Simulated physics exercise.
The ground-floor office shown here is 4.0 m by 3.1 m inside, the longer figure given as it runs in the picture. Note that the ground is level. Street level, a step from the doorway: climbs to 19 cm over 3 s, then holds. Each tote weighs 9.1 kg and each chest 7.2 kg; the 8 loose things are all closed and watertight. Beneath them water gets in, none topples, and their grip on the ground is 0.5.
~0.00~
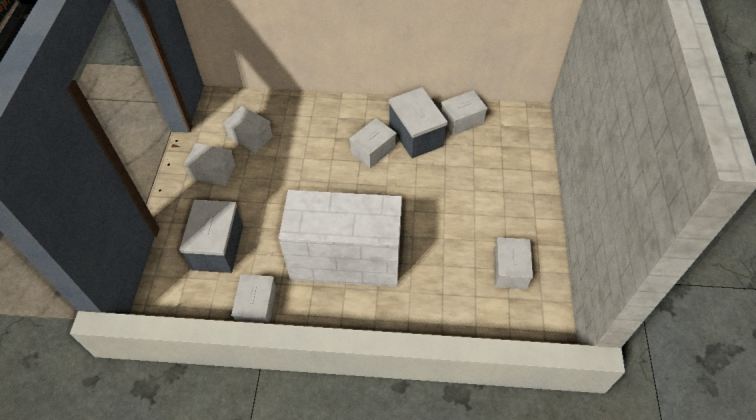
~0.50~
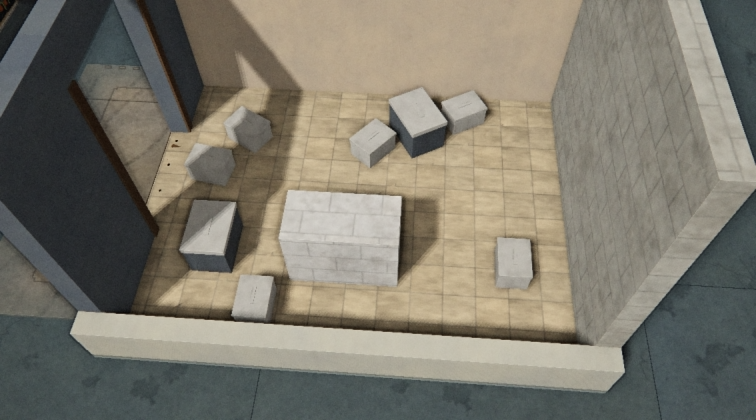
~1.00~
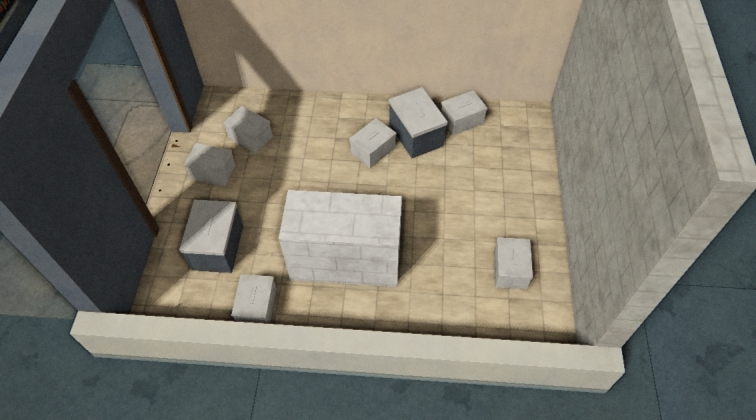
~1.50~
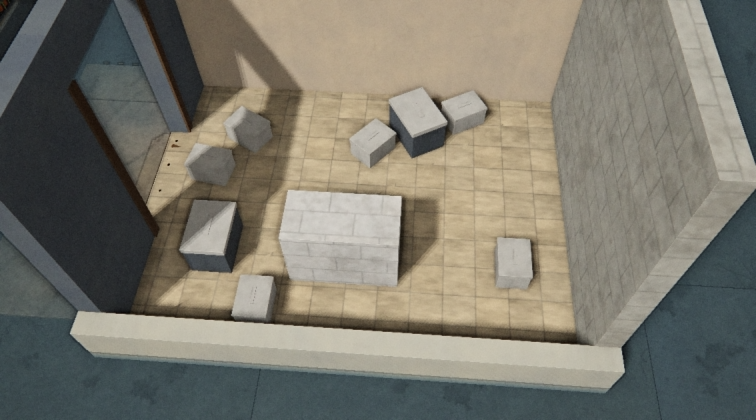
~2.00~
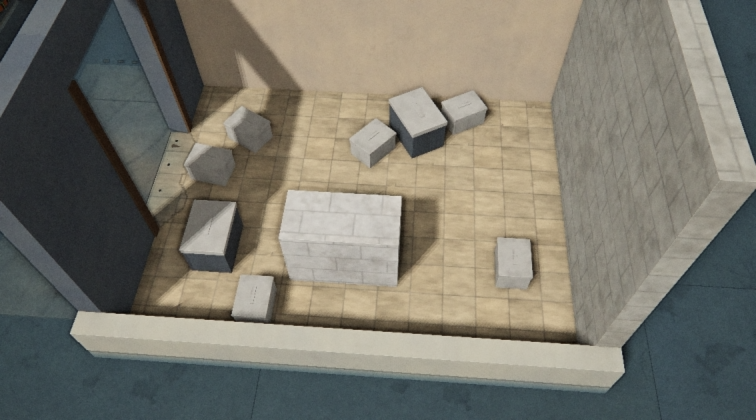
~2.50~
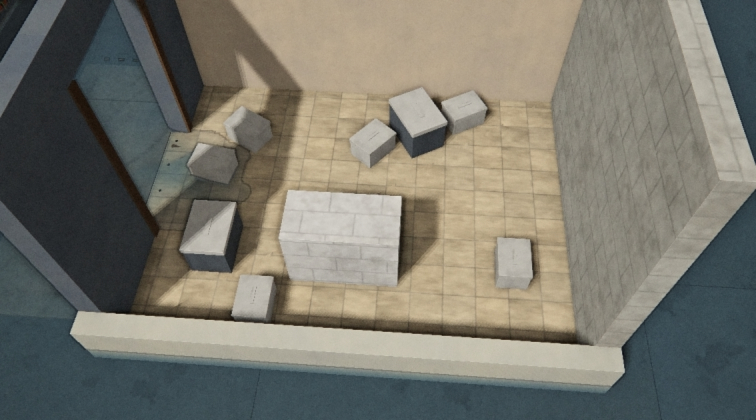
At the start, pale blocks sit on the dry tiled floor of a walled room, seen from above. Bluish water spreads over the ground outside, then creeps through the doorway on the left and reaches the nearest blocks, while everything in the room stays almost completely still.
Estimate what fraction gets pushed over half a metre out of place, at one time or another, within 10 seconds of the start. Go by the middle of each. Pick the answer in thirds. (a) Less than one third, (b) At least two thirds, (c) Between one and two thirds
At least two thirds.
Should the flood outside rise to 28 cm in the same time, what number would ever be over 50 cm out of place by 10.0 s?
The answer would then be 8.
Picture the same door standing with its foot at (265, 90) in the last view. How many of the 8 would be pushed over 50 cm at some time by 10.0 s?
Count: 5.
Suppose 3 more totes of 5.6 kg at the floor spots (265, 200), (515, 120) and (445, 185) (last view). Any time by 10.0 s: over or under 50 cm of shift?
The three, in order: Larger, larger, larger.
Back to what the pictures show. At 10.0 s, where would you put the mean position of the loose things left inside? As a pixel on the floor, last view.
Centred roughly on (419, 228).
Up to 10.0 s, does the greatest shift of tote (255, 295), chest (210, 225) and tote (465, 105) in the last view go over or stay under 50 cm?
One by one in that order: Below; above; above.
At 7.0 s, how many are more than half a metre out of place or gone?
6.
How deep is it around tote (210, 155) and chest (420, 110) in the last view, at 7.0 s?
I'd estimate 5 cm for the first and 7 cm for the second.
After 3.5 s 1 of 8 are over 50 cm from their spots; 0 afloat.
After 4.5 s 2 of 8 are over 50 cm from their spots; 0 afloat.
After 7.0 s 6 of 8 are over 50 cm from their spots; 4 afloat.
After 10.0 s 6 of 8 are over 50 cm from their spots, and 7 have been at some point; 7 afloat.
